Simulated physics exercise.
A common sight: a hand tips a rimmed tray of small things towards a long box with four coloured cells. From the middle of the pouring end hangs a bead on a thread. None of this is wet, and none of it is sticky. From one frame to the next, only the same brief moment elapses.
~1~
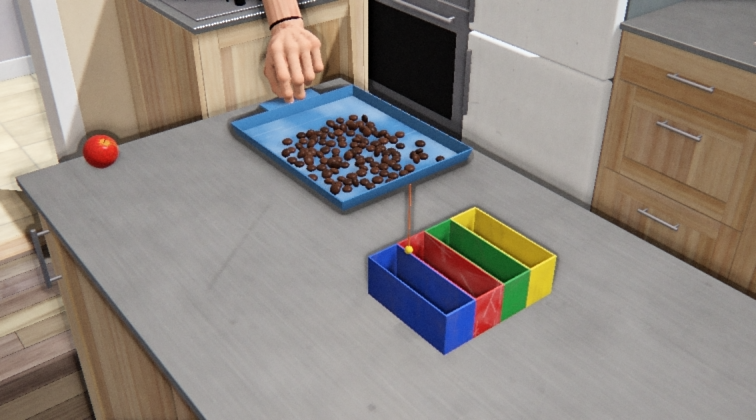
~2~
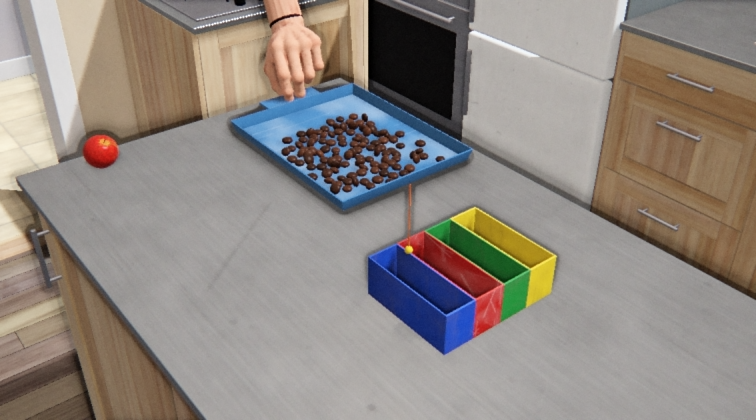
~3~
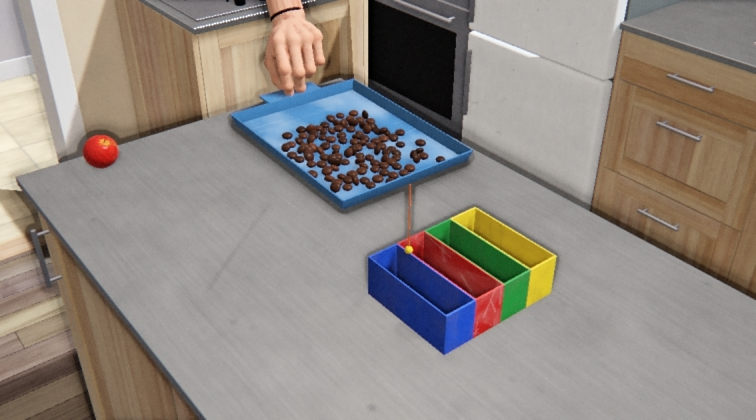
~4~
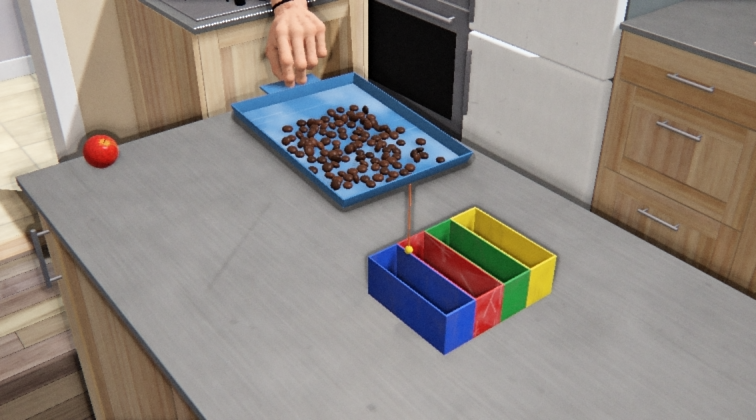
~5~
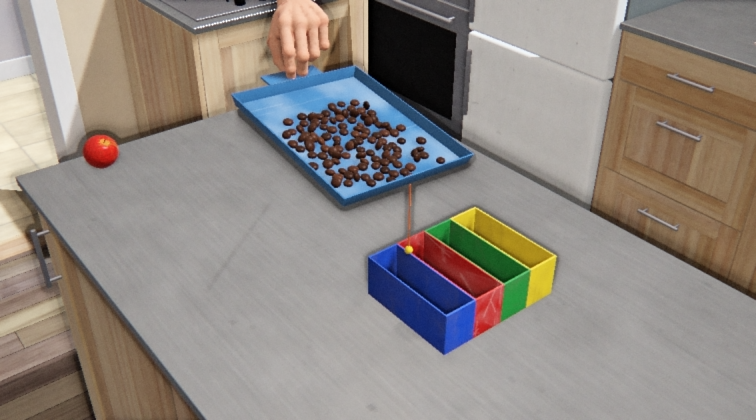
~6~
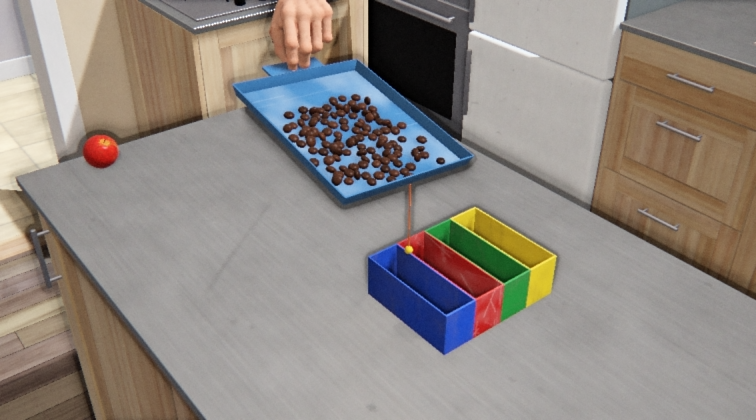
On a grey kitchen counter, a hand slightly raising the back of a blue tray of brown drops beside four coloured cells.
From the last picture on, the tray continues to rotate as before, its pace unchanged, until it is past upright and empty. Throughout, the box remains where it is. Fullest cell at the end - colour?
Green.
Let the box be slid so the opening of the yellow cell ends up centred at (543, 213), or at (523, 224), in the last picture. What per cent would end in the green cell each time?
Respectively 0 % and 20 %.
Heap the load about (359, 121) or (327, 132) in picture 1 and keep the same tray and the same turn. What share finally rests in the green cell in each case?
60 and 50 per cent.
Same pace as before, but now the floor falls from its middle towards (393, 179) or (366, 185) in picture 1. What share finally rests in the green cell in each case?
The first gives 10 %, the second 0 %.
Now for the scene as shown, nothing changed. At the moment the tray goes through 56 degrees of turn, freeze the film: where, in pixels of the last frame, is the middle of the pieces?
The middle of the pieces sits at roughly (423, 151).
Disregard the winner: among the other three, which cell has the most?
That is that red cell.
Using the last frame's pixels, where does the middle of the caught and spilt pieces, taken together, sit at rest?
Roughly pixel (471, 283).
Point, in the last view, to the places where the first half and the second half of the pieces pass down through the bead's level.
First part (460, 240), rest (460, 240).
Shortly afterwards, tray tipped steeply; all but a few on the tray; a little falling or outside the box.
Next, tray tipped right over; near a quarter on the tray; near a quarter in the green cell; a little in the red cell; a little in the yellow cell; a little in the blue cell; near a quarter falling or outside the box.
Some moments later, tray tipped past a quarter turn; near half in the green cell; near a quarter in the red cell; a little in the yellow cell; a little in the blue cell; only a few falling or outside the box.
In the end, tray tipped past a quarter turn; near half in the green cell; near a quarter in the red cell; a little in the yellow cell; a little in the blue cell; only a few outside the box.
